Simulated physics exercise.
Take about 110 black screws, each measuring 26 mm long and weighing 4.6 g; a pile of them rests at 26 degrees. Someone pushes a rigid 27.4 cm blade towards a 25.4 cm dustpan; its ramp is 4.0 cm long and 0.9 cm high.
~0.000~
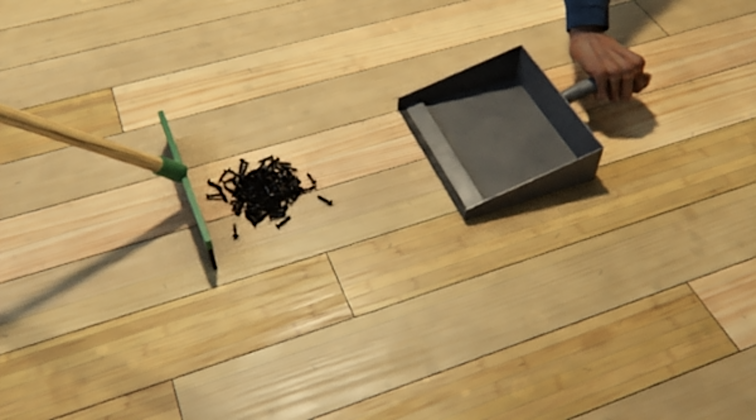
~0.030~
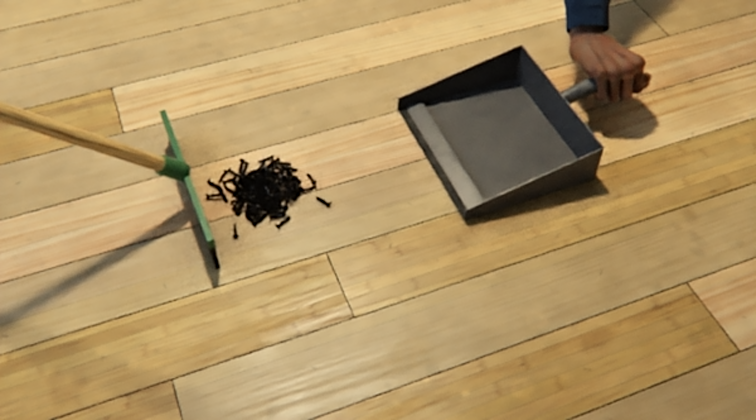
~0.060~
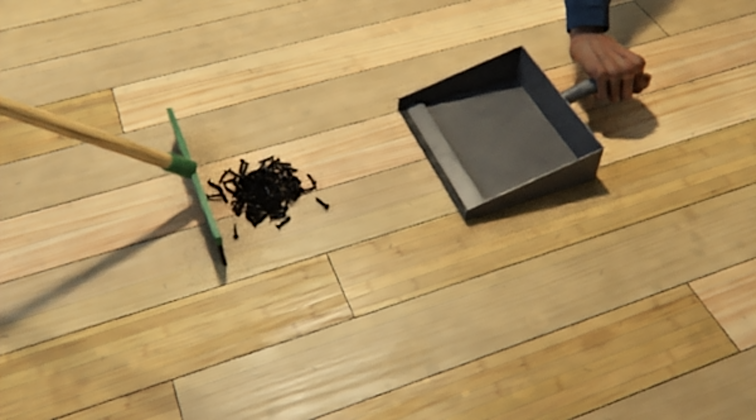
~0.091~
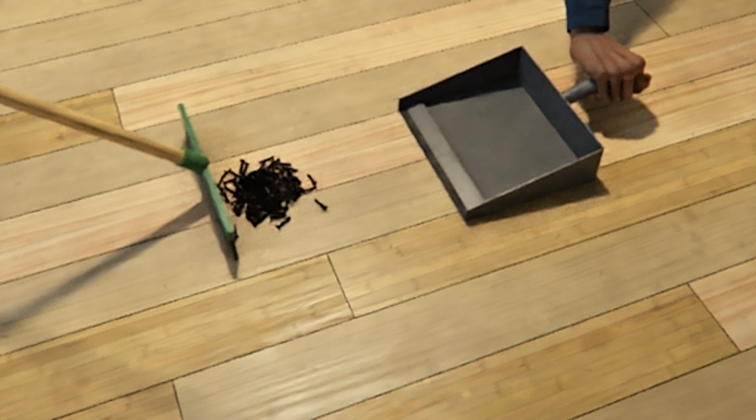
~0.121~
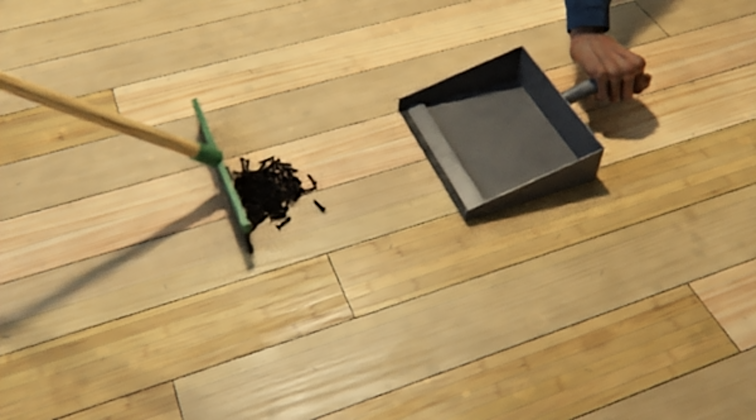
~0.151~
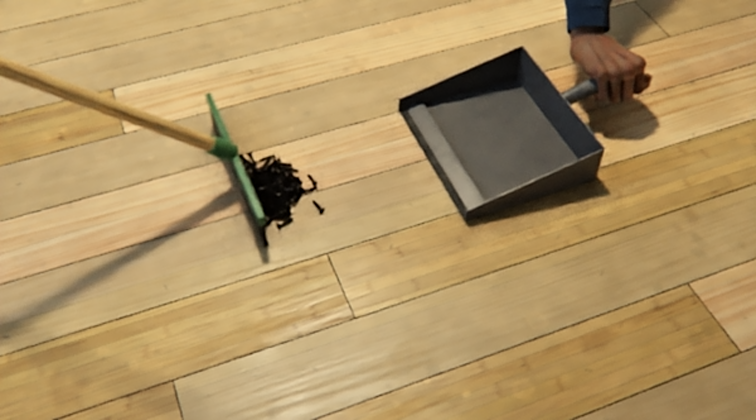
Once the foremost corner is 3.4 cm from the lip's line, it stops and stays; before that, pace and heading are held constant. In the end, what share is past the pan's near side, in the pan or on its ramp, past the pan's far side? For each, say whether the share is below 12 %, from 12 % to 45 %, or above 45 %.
Near side: Below 12 %; pan: From 12 % to 45 %; far side: From 12 % to 45 %.
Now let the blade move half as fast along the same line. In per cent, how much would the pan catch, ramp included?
Share: Close to 20 %.
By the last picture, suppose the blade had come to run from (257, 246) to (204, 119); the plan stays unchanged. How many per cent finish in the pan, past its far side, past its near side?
Pan: 20, far side: 0, near side: 0.
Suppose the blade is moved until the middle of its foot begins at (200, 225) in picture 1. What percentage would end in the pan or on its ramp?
It would come to about 25 in a hundred.
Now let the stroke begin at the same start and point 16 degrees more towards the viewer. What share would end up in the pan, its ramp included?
Result: Close to 35 %, ramp counted.
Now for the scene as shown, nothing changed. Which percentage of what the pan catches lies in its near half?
Roughly 20 per cent.
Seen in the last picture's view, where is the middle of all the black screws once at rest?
At about (407, 128).
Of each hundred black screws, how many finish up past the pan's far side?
Close to 15 in a hundred end up there.
After 0.32 s, middle of the blade 16 cm from the lip; 0 % over the lip, far side 5 %, near side 0 %.
After 0.43 s, middle of the blade 7 cm from the lip; 0 % over the lip, far side 10 %, near side 0 %.
After 0.68 s, middle of the blade 4 cm from the lip; 30 % over the lip, far side 15 %, near side 0 %.
At rest (1.6 s), near side 0 %, pan 30 %, far side 15 %, in front of the lip or behind the blade 55 %.
